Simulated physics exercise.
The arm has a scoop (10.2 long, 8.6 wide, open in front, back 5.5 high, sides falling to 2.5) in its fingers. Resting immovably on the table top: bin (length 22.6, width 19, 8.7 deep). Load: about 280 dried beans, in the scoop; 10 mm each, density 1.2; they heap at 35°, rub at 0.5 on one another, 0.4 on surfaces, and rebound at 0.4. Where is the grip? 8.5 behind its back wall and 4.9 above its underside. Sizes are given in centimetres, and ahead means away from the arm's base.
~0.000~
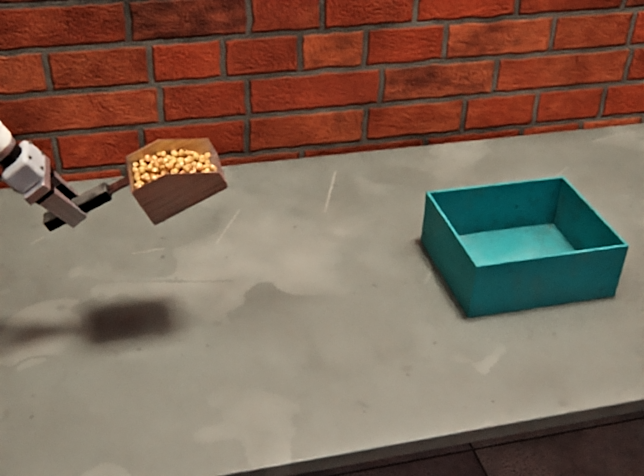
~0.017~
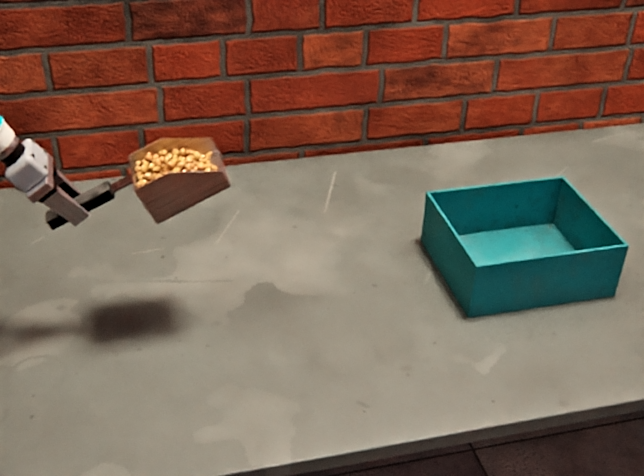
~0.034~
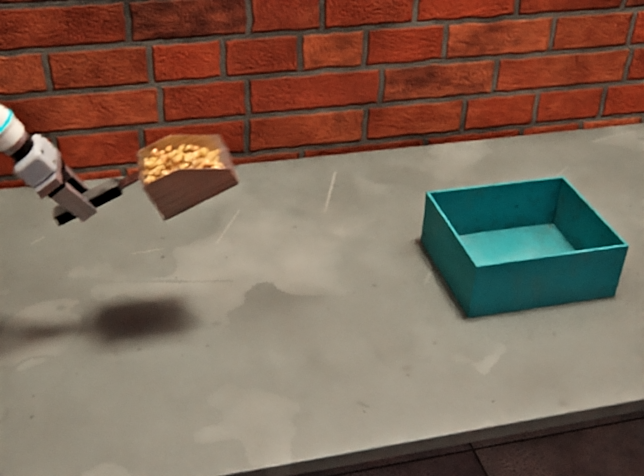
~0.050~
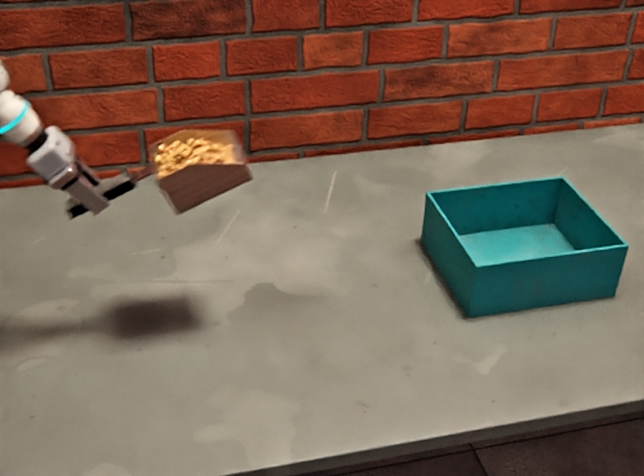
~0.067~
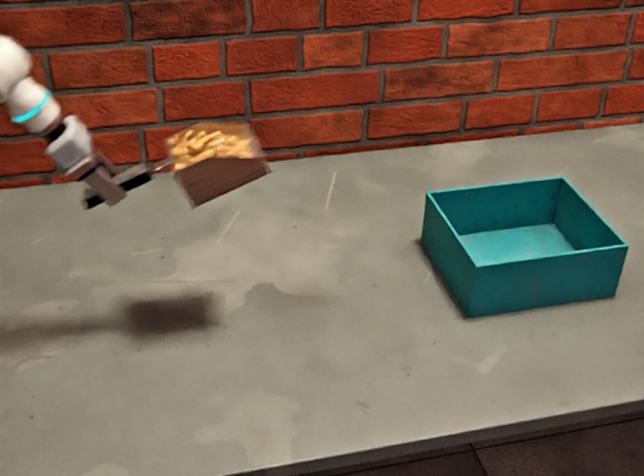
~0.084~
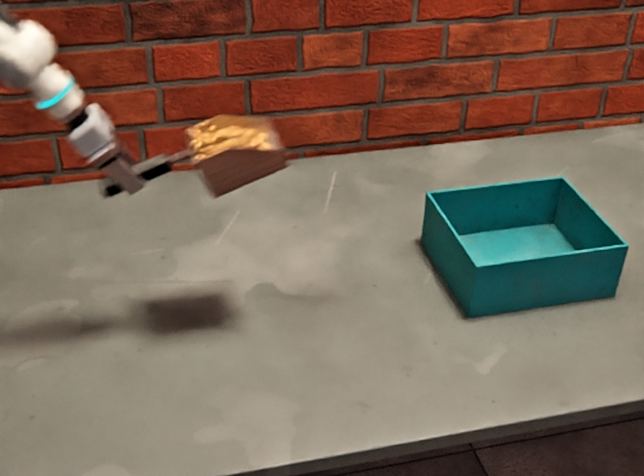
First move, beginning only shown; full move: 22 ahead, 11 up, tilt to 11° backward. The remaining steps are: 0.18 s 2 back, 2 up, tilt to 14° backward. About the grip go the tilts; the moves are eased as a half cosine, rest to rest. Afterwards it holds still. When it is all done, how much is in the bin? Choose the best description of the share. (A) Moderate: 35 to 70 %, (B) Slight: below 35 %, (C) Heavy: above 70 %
Option C: Heavy: Above 70 %.
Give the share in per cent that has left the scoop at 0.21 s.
Near 15 in a hundred parts have gone so far.
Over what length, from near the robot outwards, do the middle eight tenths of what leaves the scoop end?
16 cm.
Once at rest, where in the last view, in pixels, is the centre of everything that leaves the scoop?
I'd point to somewhere near (564, 256).
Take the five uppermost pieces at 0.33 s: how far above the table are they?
Those pieces are near 32 cm up.
By 0.21 s, tilted 11° backward, highest piece 33 above the table; 239 on the scoop, 41 in flight or on a rim.
By 0.33 s, tilted 13° backward, highest piece 34 above the table; 7 on the scoop, 273 in flight or on a rim.
By 0.59 s, tilted 14° backward, highest piece 33 above the table; 227 in the bin, 31 on the table or floor, 3 on the scoop, 19 in flight or on a rim.
By 1.64 s, tilted 14° backward, highest piece 33 above the table; 227 in the bin, 50 on the table or floor, 3 on the scoop.
Final count, 227 in the bin, 50 on the table or floor, 3 on the scoop. That is 81 % in the bin.
